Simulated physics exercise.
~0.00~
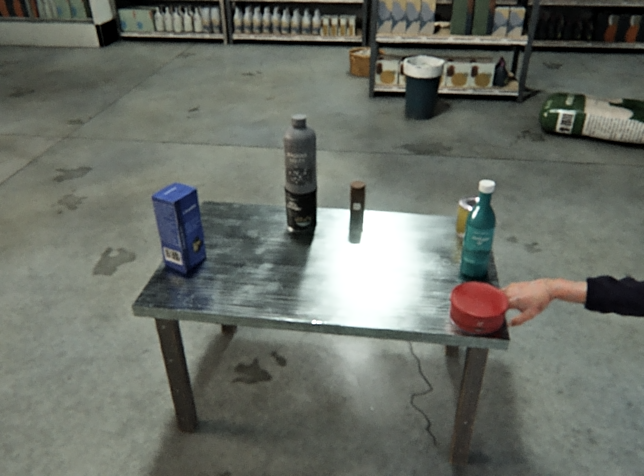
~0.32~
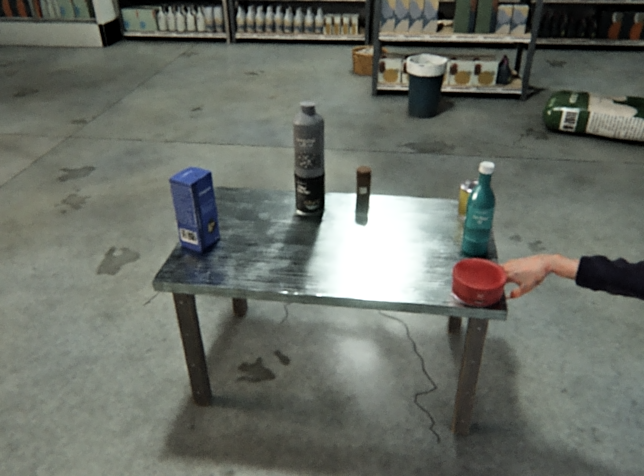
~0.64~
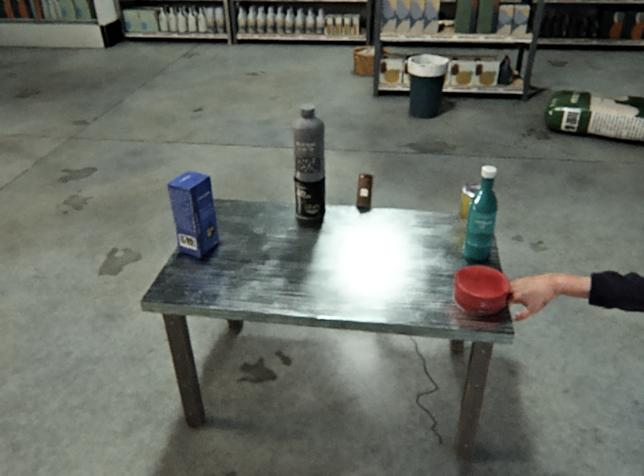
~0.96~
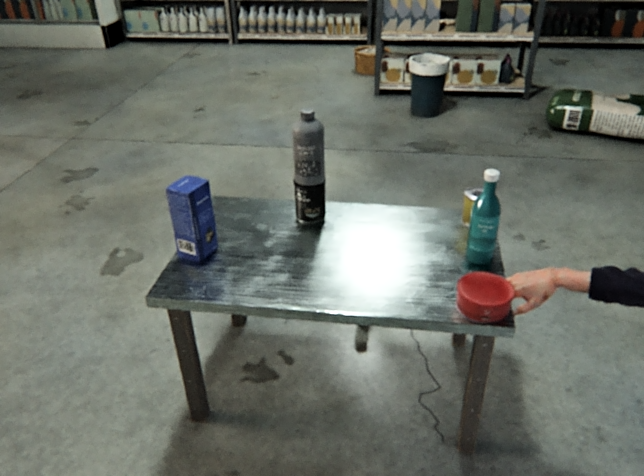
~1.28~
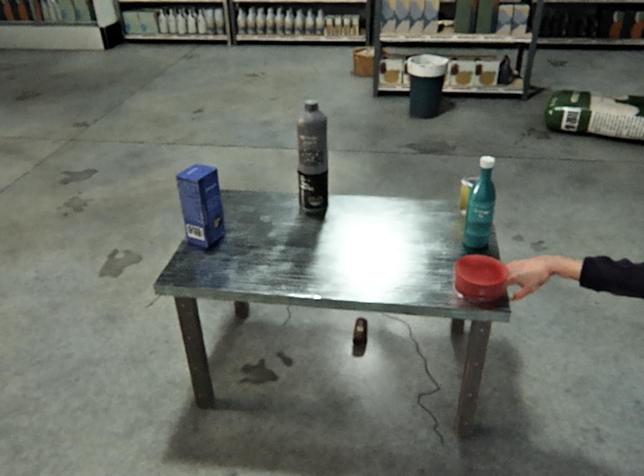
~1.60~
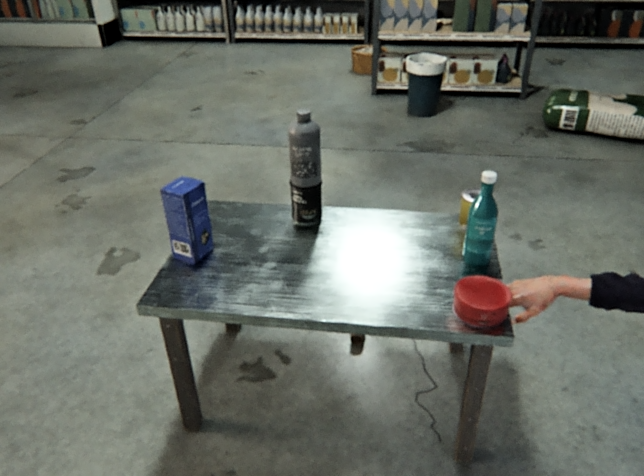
Small brown cylinder tipping and falling off the back of a table, ending on the floor as the other items stay standing.
